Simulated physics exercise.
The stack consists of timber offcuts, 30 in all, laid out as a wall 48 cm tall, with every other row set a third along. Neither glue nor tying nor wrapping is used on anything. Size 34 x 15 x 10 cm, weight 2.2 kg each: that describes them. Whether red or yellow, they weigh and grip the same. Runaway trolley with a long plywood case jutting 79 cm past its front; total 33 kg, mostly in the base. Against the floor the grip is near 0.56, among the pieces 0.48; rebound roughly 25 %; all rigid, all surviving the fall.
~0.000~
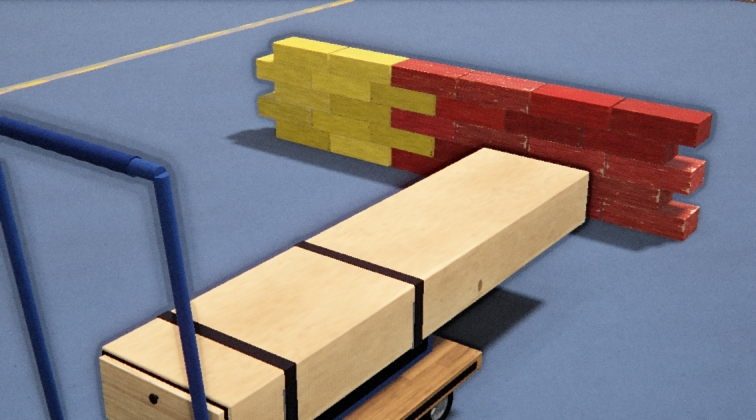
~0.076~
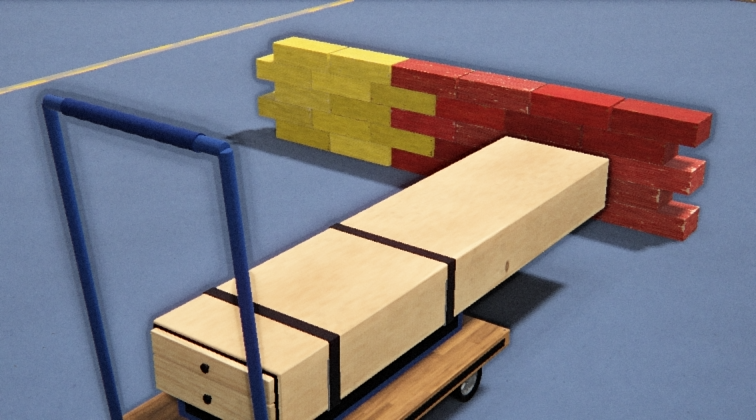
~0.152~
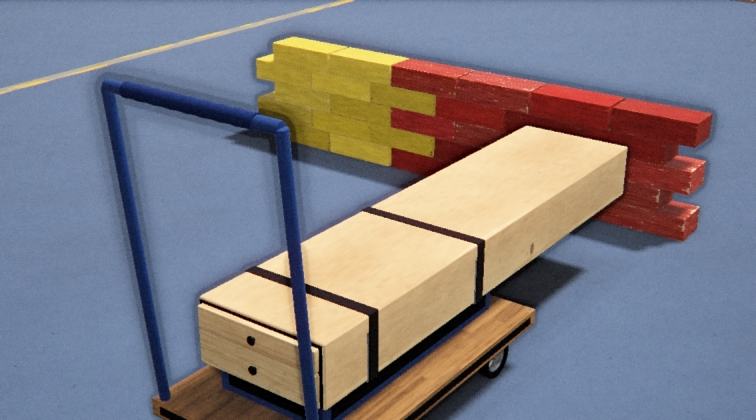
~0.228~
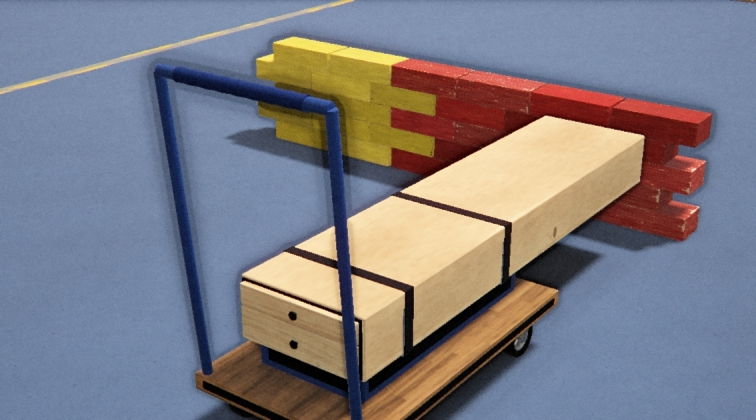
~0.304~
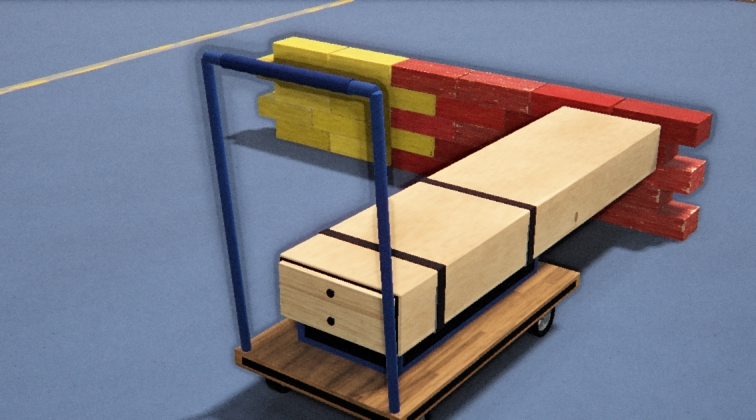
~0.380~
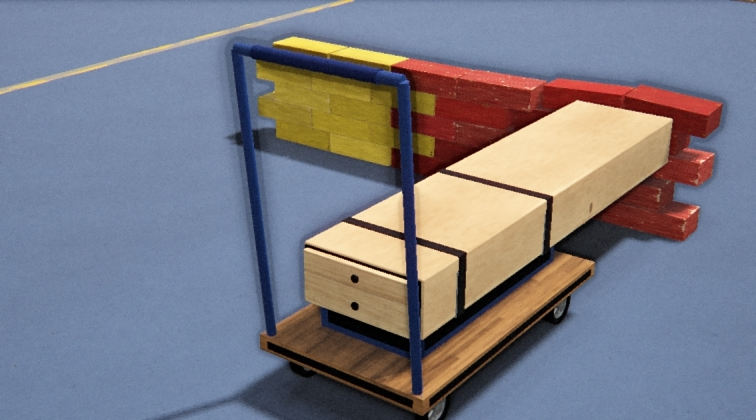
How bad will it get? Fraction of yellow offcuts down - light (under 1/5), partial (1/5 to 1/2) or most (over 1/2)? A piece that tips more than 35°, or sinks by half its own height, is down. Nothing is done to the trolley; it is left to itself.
Light.
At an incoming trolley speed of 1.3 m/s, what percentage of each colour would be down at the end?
Result - red: 40%; yellow: 0%.
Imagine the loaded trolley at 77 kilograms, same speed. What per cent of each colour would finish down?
Red 30, yellow 0 per cent.
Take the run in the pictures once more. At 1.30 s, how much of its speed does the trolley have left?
Roughly 0.4 m/s.
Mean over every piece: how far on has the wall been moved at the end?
It comes out to something like 20 centimetres.
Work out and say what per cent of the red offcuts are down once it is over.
40 percent of the red ones.
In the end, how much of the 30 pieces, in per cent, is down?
About 25 per cent.
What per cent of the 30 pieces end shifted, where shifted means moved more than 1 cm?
The share is 45 per cent.
After 0.46 s, load 17 cm past the wall's line, still rolling; none of the 12 yellow offcuts down (0 of 30 in all colours); top yellow offcut unmoved; top red offcut 26 cm from its place.
After 0.62 s, load 36 cm past the wall's line, still rolling; none of the 12 yellow offcuts down (6 of 30 in all colours); top yellow offcut unmoved; top red offcut 20° from how it stood, 21 cm lower.
After 1.00 s, load 78 cm past the wall's line, still rolling; none of the 12 yellow offcuts down (6 of 30 in all colours); top yellow offcut unmoved; top red offcut 52° from how it stood, 33 cm lower.
After 1.30 s, load 98 cm past the wall's line, still rolling; none of the 12 yellow offcuts down (7 of 30 in all colours); top yellow offcut unmoved; top red offcut upside down.
In the end (2.3 s), load 1.04 m past the wall's line, stopped; none of the 12 yellow offcuts down (7 of 30 in all colours); top yellow offcut unmoved; top red offcut upside down. That is 0 per cent. From the last view, middles, top yellow offcut near (369, 66).
